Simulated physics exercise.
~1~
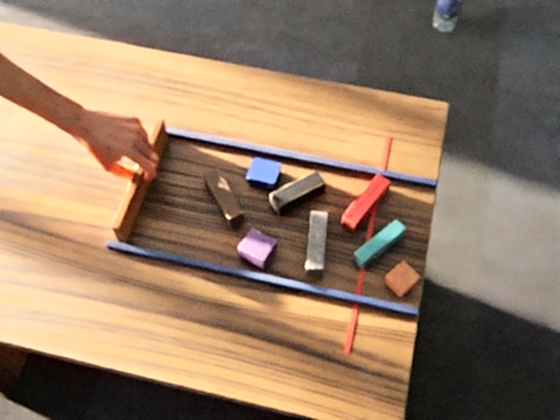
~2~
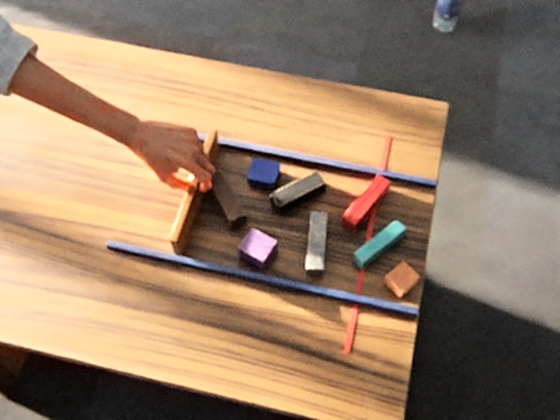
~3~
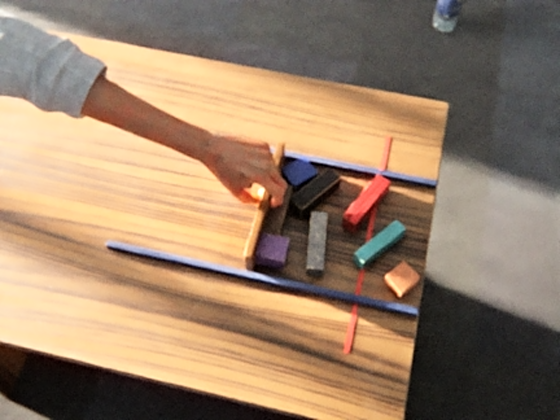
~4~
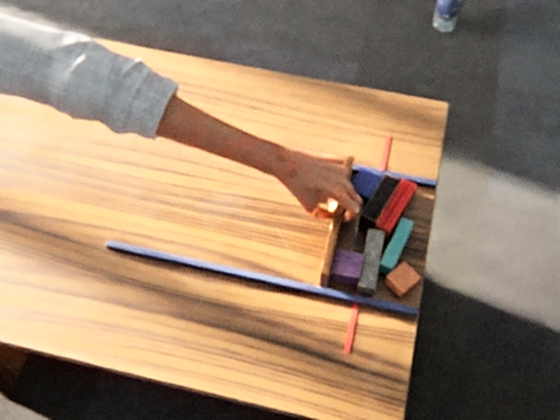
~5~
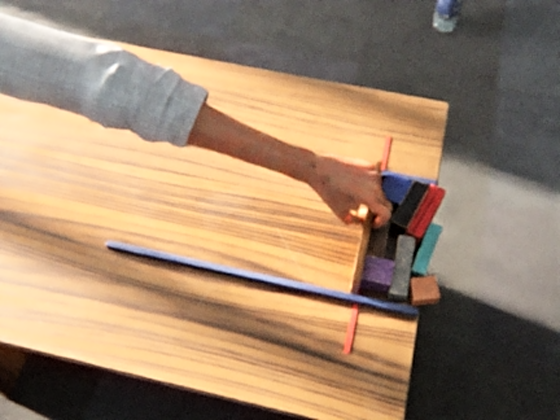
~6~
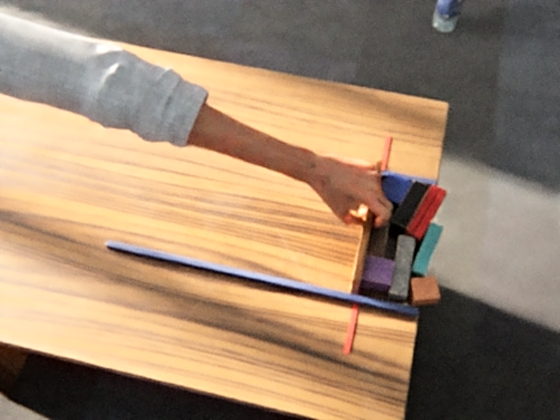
In the video, a hand pushes a wooden board rightward along a channel between blue strips, gathering colourful bars and blocks toward the table's end. The board stops at the red tape line, with the pieces bunched together, some jutting past the edge, and none fallen off.
